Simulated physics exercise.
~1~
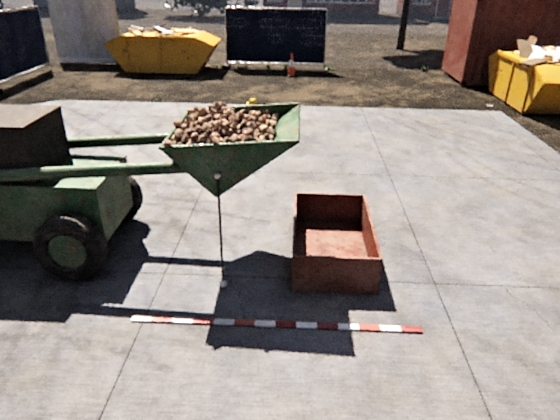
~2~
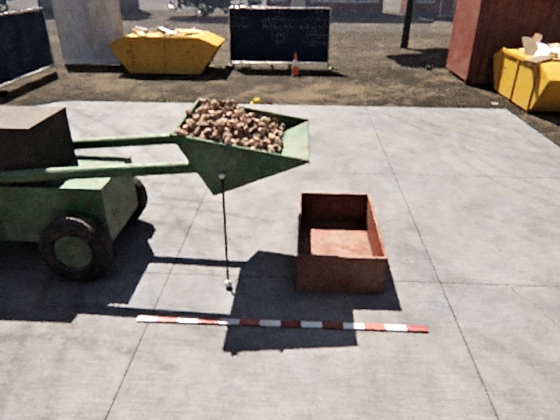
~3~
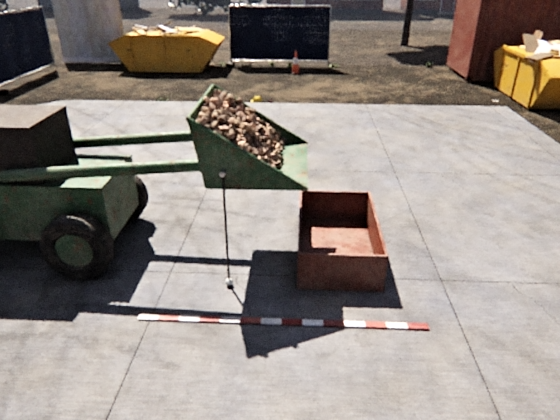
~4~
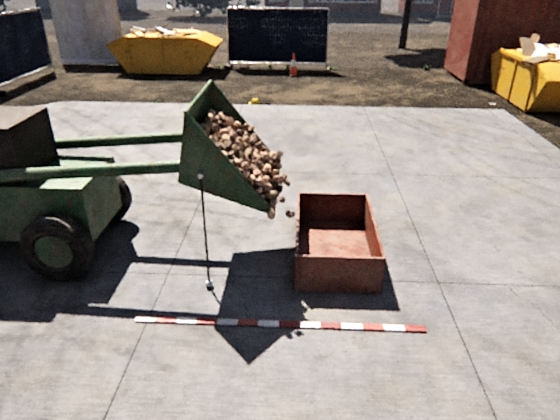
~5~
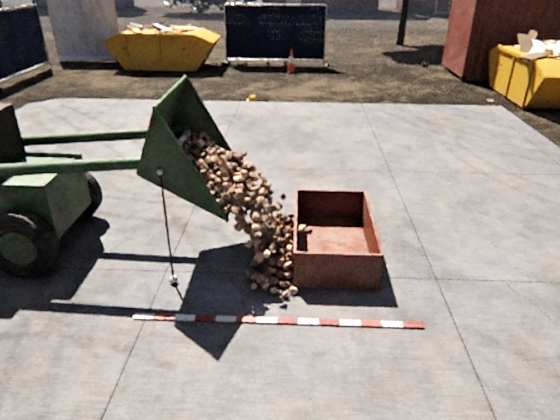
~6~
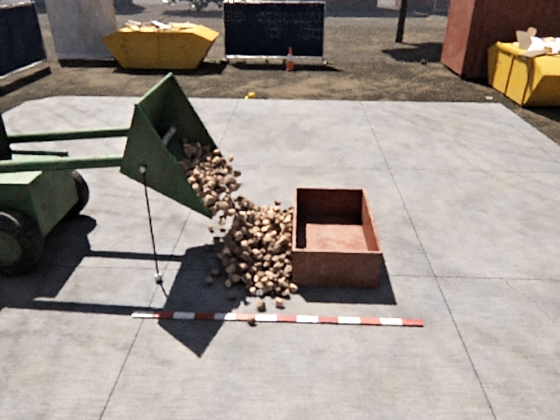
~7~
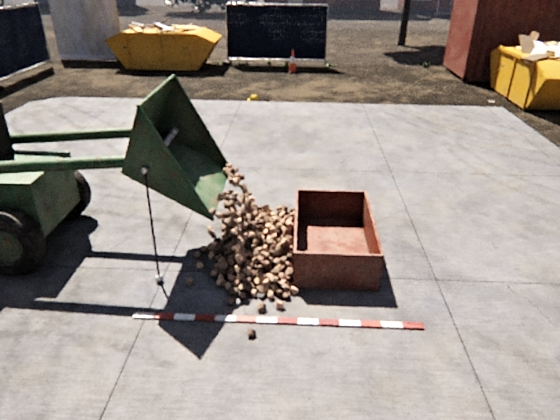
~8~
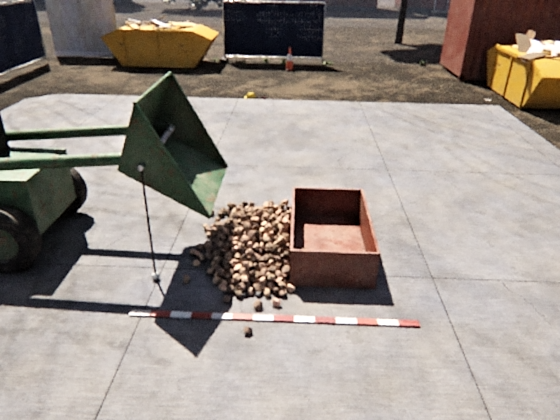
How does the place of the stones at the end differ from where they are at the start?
At the start the stones sit up in the loader's raised green bucket. At the end they lie in a heap on the concrete, against the left side of the rust-red bin.
